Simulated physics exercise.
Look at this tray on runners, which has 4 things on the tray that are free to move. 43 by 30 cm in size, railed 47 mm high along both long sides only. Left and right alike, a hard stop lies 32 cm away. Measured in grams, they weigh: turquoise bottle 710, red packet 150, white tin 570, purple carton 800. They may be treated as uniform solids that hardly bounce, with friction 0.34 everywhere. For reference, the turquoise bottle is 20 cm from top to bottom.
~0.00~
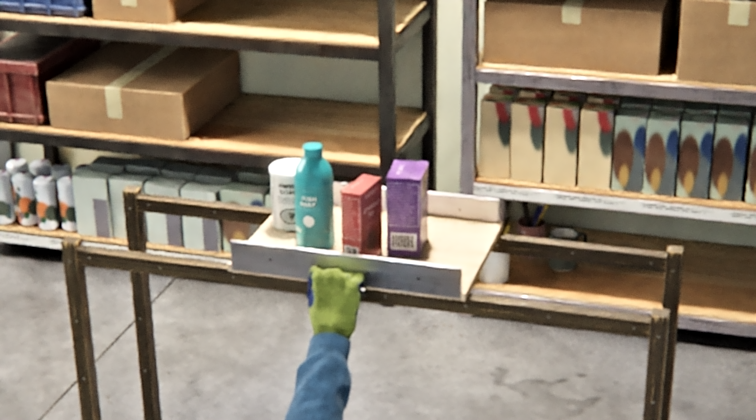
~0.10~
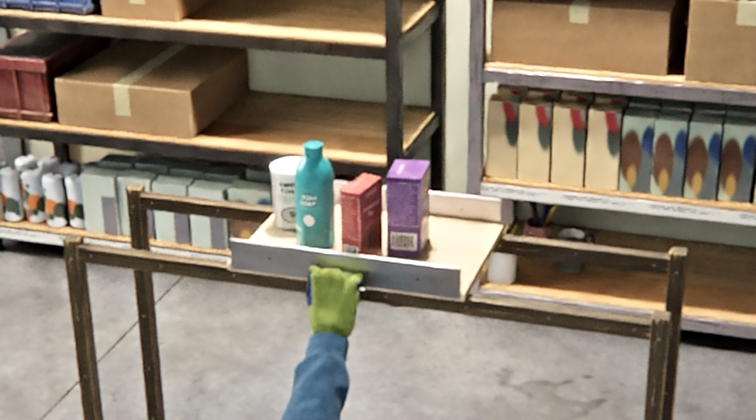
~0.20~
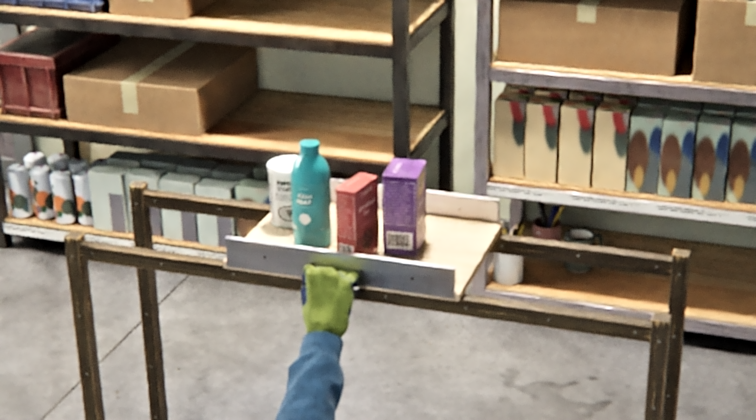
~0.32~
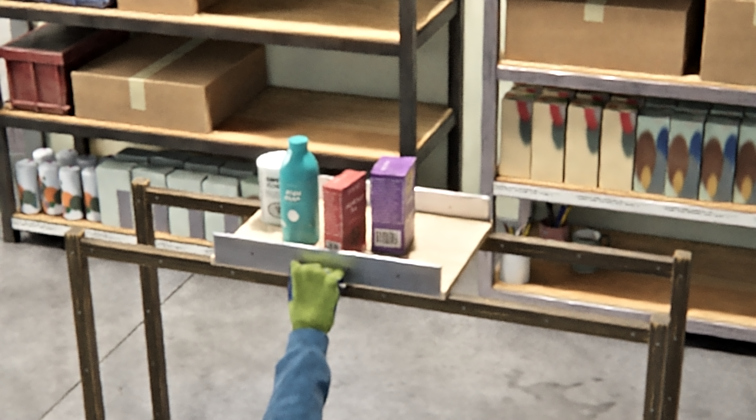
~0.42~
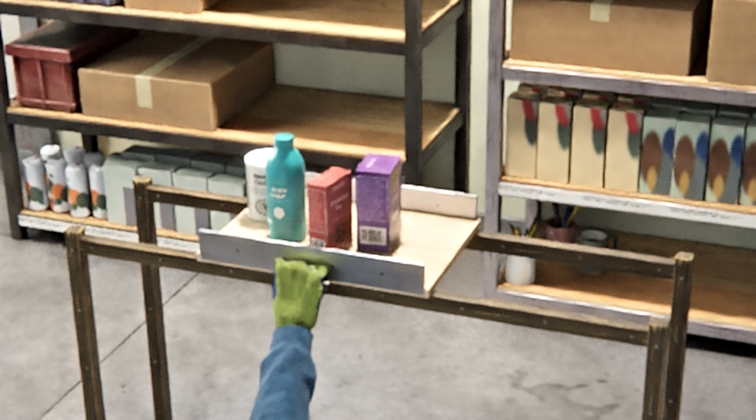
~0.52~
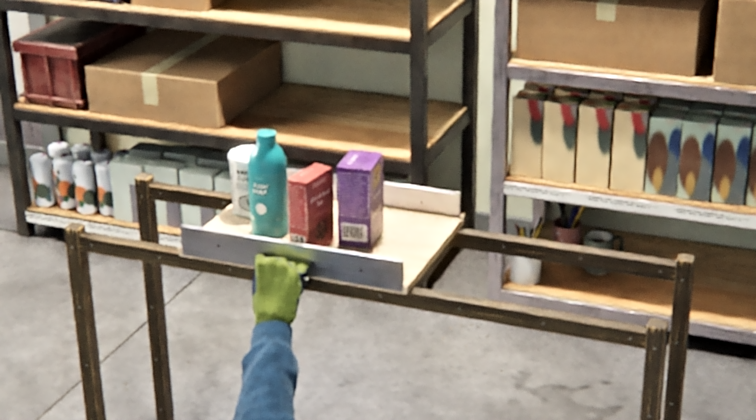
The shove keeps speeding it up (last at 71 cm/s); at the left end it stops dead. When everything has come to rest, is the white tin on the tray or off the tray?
Result: Expelled.
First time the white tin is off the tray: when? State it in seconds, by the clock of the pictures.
1.1 s, roughly.
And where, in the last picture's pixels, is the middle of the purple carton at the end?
It ends up at about (218, 177).
Around 1.02 s, tray 32 cm left; white tin shifted 5 cm near (129, 164); red packet at 8° to upright; purple carton shifted 5 cm.
Around 1.32 s, tray 32 cm left; white tin now off the tray; red packet at 27° to upright; turquoise bottle shifted 7 cm.
Finally (1.7 s), off the tray, white tin; not toppled but over 5 cm from the start, turquoise bottle, red packet and purple carton.
